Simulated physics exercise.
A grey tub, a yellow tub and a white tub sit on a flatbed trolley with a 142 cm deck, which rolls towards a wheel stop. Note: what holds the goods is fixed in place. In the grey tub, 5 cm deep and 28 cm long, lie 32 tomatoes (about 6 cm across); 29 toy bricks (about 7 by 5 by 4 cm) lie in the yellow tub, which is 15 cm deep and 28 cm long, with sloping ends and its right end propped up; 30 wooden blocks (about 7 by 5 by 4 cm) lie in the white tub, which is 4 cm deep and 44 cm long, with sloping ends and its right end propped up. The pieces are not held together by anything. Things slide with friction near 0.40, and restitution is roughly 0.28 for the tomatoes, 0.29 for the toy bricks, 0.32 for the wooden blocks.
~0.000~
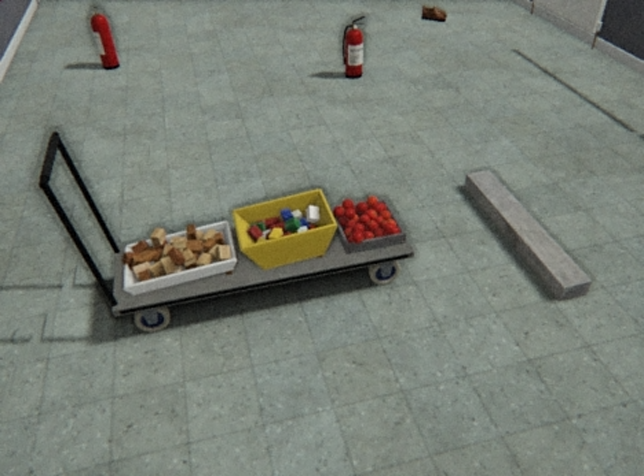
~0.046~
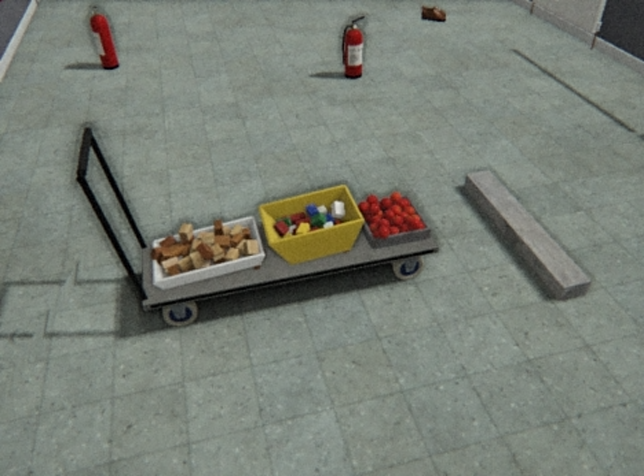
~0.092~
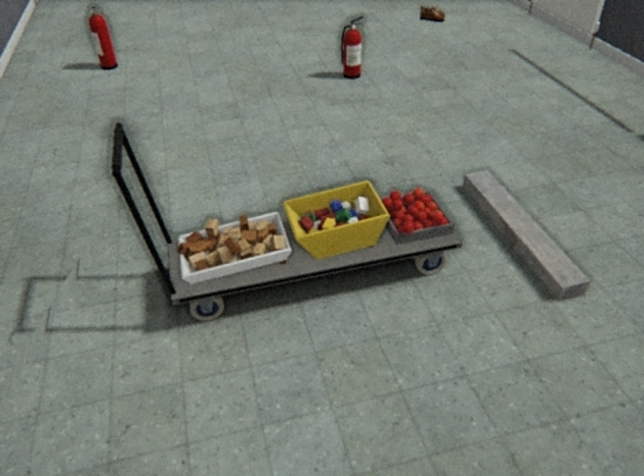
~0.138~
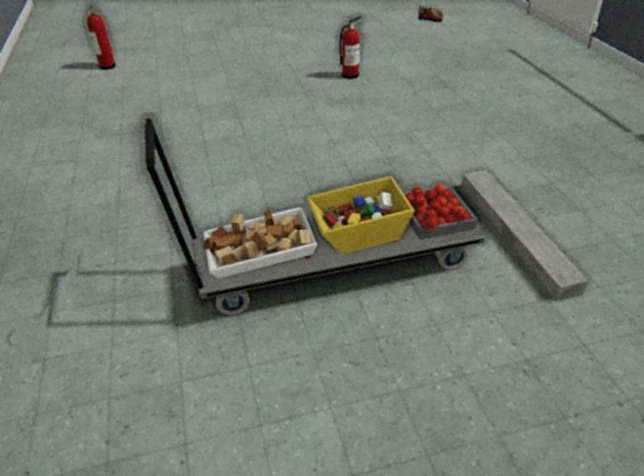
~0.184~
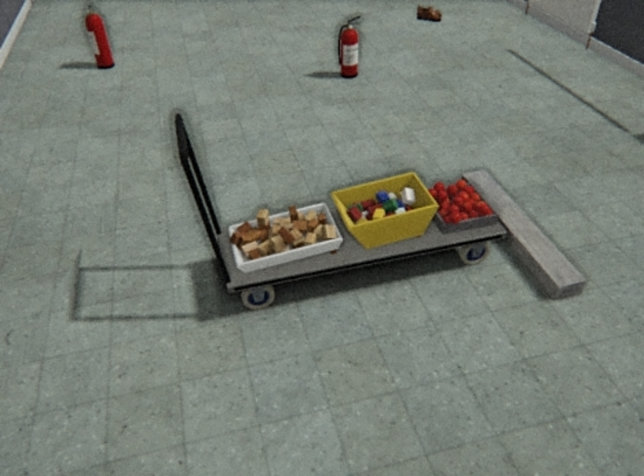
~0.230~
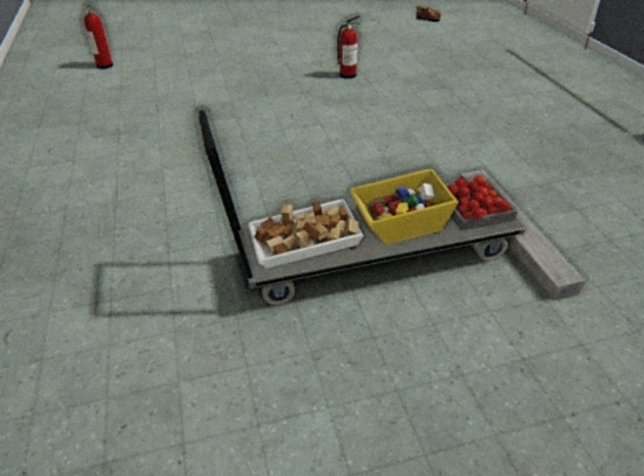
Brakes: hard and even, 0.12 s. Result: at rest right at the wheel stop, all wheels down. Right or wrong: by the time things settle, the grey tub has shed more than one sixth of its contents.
Right.
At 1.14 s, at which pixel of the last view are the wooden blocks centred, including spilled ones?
Near (339, 221).
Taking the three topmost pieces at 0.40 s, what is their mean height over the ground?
Roughly 44 centimetres.
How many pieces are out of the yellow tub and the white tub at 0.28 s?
Roughly - yellow tub: 0; white tub: 0.
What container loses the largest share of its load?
It's the grey tub.
After 0.28 s, the grey tub has all 32, the yellow tub has all 29 and the white tub has all 30.
After 0.40 s, the grey tub is down by 11 of 32, the yellow tub has all 29 and the white tub is down by 4 of 30.
After 0.63 s, the grey tub is down by 13 of 32, the yellow tub is down by 1 of 29 and the white tub is down by 7 of 30.
When it is over (at 1.14 s), the grey tub is down by 13 of 32, the yellow tub is down by 1 of 29 and the white tub is down by 8 of 30. Asked share, 13 of 32, 41 per cent.
